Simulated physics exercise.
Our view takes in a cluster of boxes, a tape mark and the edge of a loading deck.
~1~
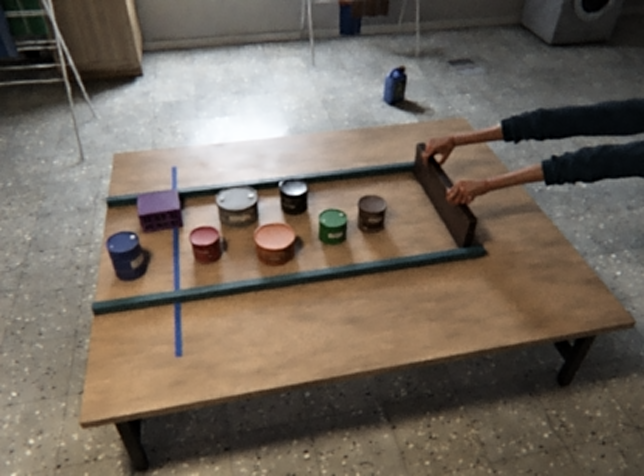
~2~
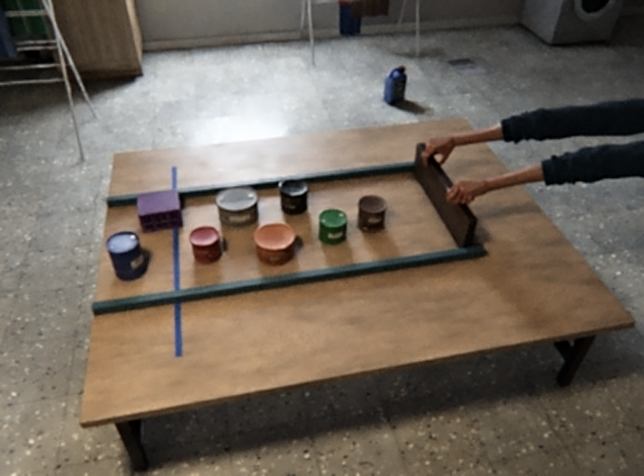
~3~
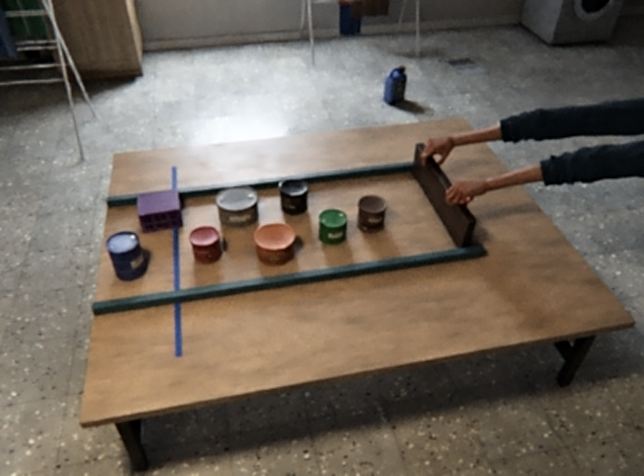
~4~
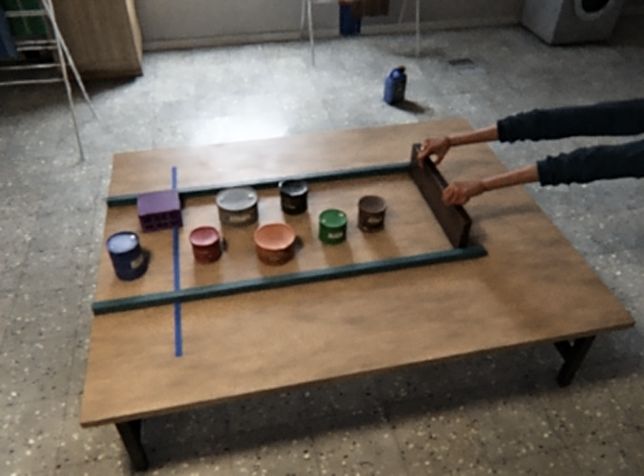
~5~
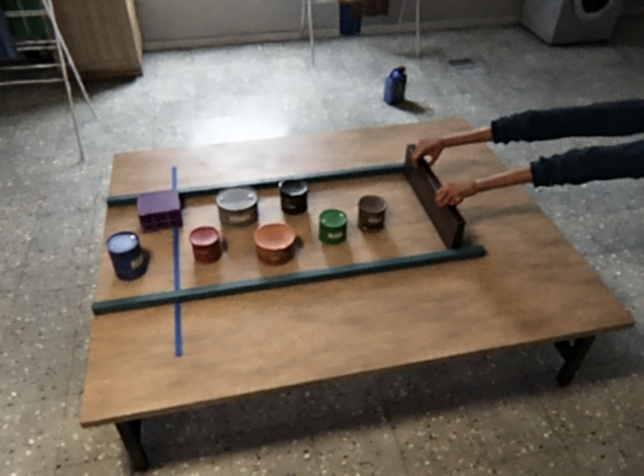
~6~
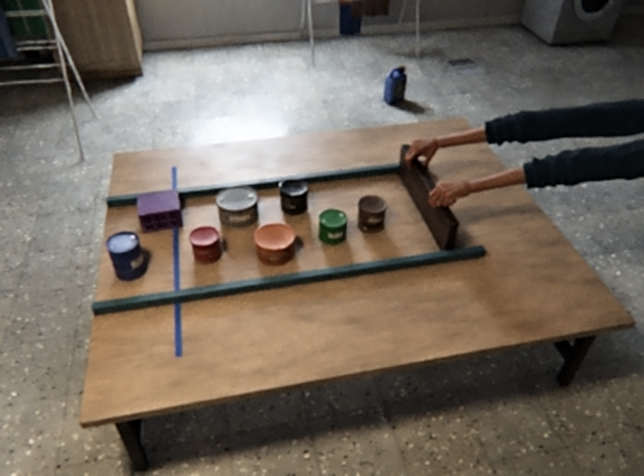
Two hands slide a dark plank slightly left along rails toward several pails and canisters.
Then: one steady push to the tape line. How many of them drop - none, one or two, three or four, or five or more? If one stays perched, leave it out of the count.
My prediction is one or two fallers.
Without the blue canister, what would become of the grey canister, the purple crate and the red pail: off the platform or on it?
Well, the grey canister hangs in there, the purple crate leaves the top, and the red pail hangs in there.
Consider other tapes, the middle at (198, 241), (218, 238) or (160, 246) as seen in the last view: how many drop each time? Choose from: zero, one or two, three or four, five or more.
In order: Not one; not one; either one or two.
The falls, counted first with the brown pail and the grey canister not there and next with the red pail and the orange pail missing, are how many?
Try 1: 0; try 2: 1.
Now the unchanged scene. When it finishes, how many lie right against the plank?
Result: 3 in all.
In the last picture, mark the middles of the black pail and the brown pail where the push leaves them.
(159, 213) and (159, 230).
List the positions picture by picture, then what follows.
The first frame shows blue canister (127, 256); purple crate (160, 211); red pail (206, 245); plank (442, 194); tape (176, 244).
The second frame shows purple crate (160, 211); grey canister (238, 207).
The third frame shows red pail (206, 245); plank (441, 194).
The fourth frame shows blue canister (127, 256); green canister (333, 227).
The fifth frame shows purple crate (160, 211); brown pail (371, 214).
The sixth frame shows blue canister (127, 256); purple crate (160, 211); red pail (206, 245); plank (425, 196); tape (176, 244).
Soon after, none off yet; blue canister at rest near (127, 256); purple crate at rest near (160, 211); red pail at rest near (206, 245).
At rest, the number that fall off is one or two; fallen, purple crate.
